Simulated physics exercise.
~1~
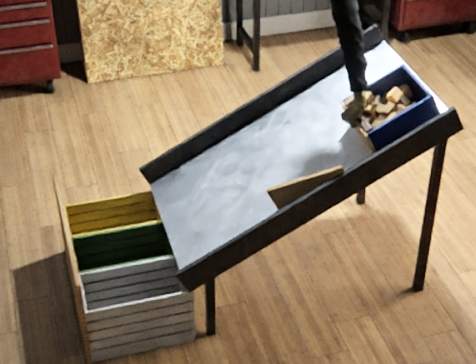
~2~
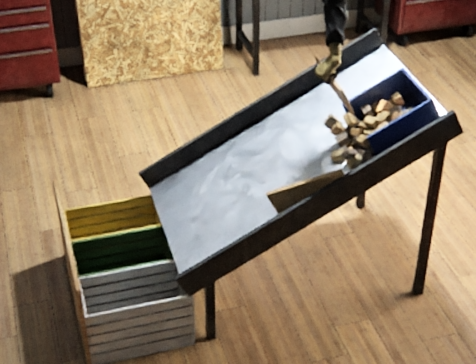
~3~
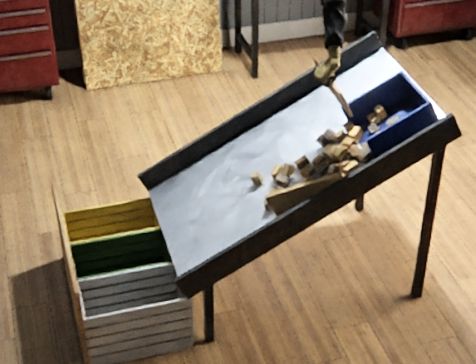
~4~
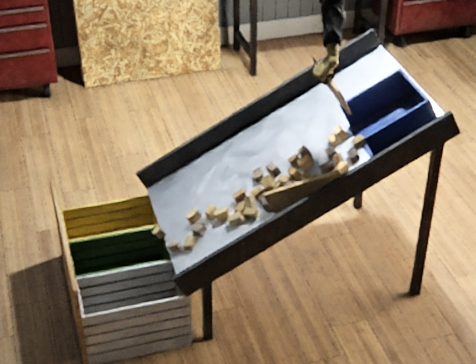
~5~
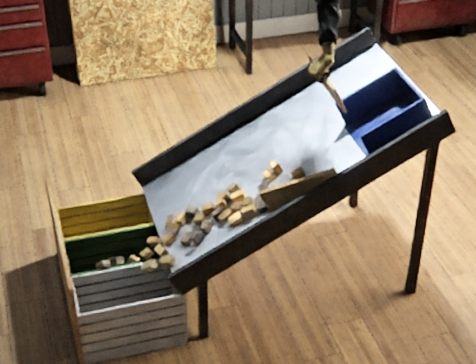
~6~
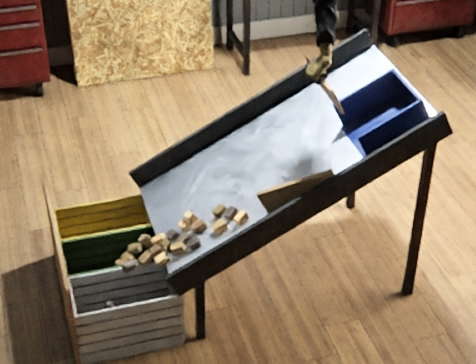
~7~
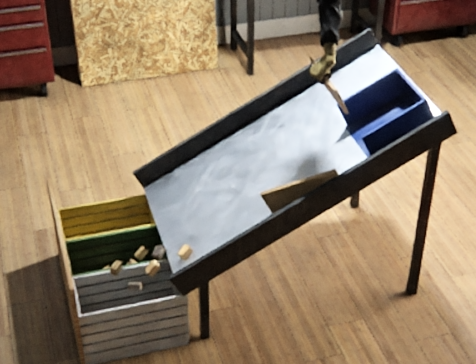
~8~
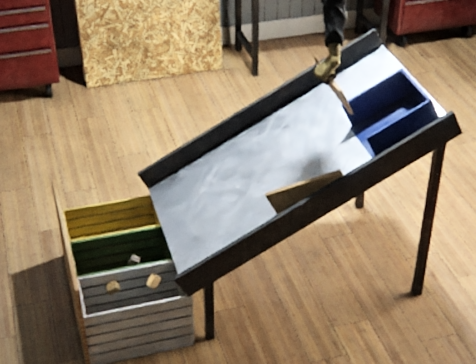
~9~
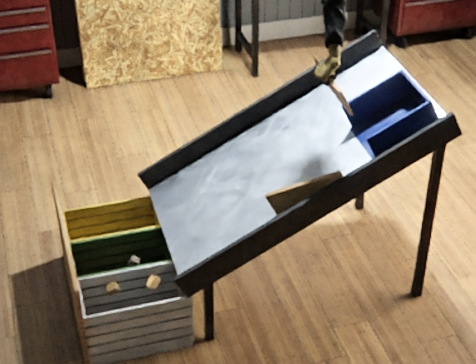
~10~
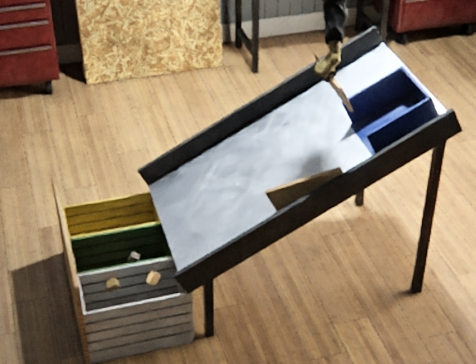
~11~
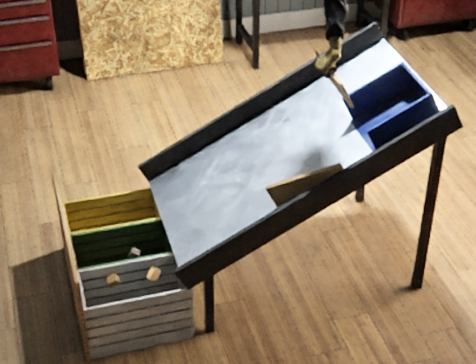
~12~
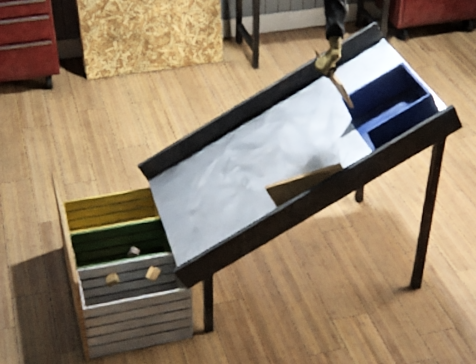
In a workshop with a pale wooden floor, seen from above and to one side, a grey table with dark rails slopes down to the left. Small wooden blocks fill a blue pen at its upper right, an angled board stands partway down, and yellow, green and white bins wait at the foot. A dark arm-like shape at the top lifts the gate, and the blocks spill out. They tumble past the board, spread down the slope and drop over the lower edge. The table ends empty, with a few blocks visible in the green and white bins and none in the yellow.
